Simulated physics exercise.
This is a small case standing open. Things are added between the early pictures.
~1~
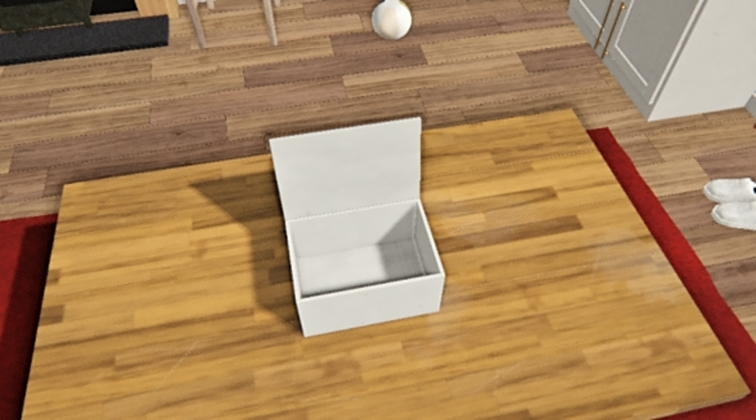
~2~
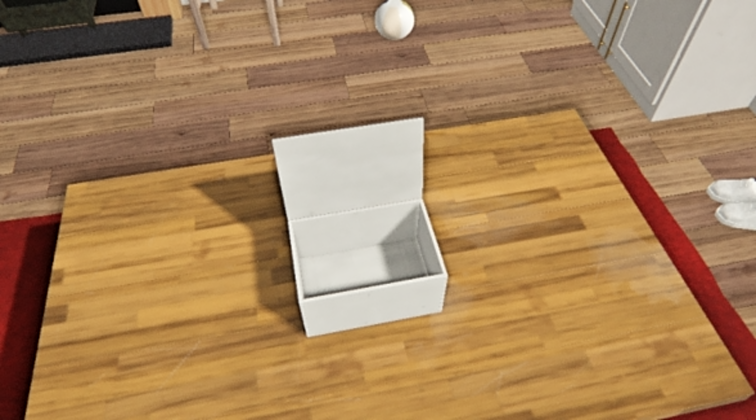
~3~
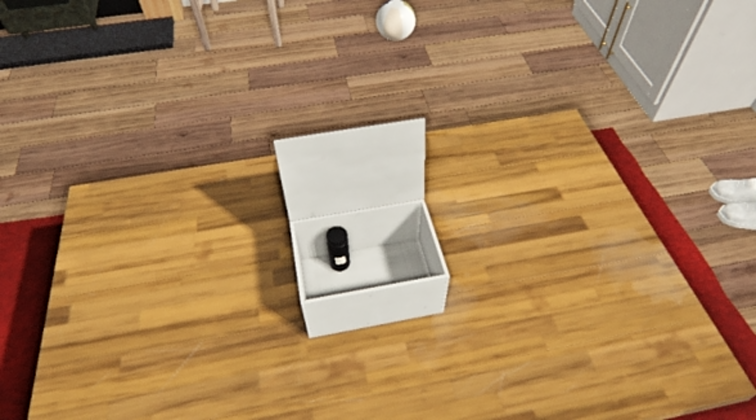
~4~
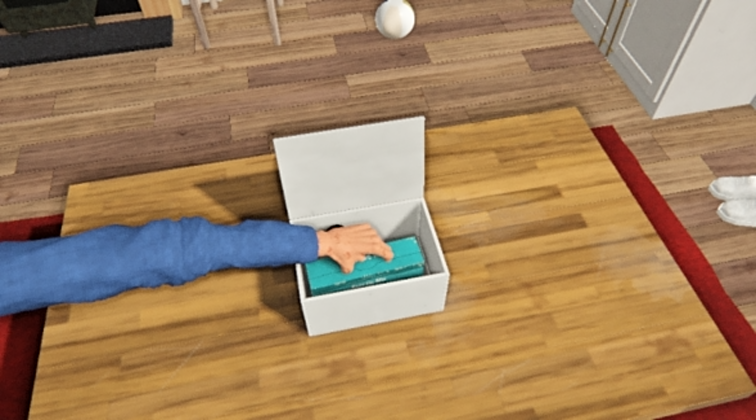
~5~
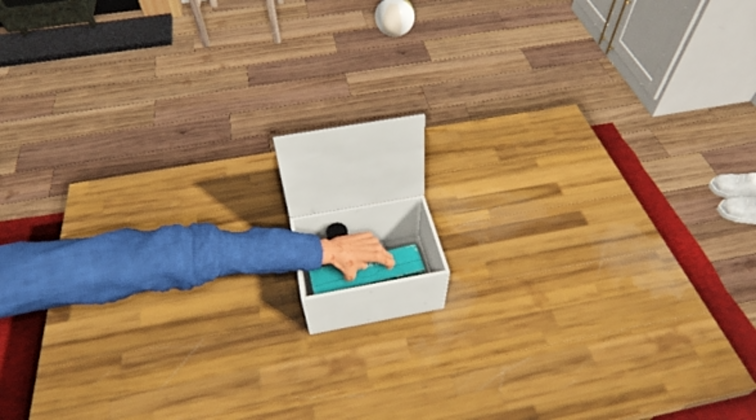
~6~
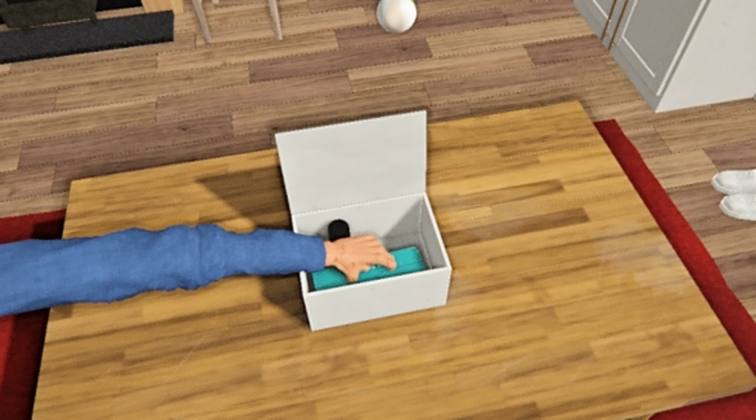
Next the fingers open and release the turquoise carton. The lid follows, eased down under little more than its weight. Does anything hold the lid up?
As it turns out, it shuts flat.
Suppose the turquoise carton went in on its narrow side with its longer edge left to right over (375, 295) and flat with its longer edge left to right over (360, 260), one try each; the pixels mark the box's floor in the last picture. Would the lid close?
In the first case it closes; in the second case it sits on the rim.
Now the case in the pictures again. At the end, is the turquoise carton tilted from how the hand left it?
It keeps its pose.
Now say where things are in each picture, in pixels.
In the first picture, the last thing is not in view yet.
In the second picture, the last thing is not in view yet.
In the third picture, the last thing is not in view yet; black shaker (339, 249).
In the fourth picture, still above its spot; turquoise carton (365, 271).
In the fifth picture, still above its spot; turquoise carton (367, 278).
In the sixth picture, put in, still held.
Then, 1.10 s later than the last frame, lid starting down.
Then, 1.60 s later than the last frame, lid 59° above the rim.
Then, 1.90 s later than the last frame, lid 37° above the rim.
Then, 2.20 s later than the last frame, lid 11° above the rim.
When it is over, lid shut; both as before. End places, in pixels of the last picture, turquoise carton near (369, 280).
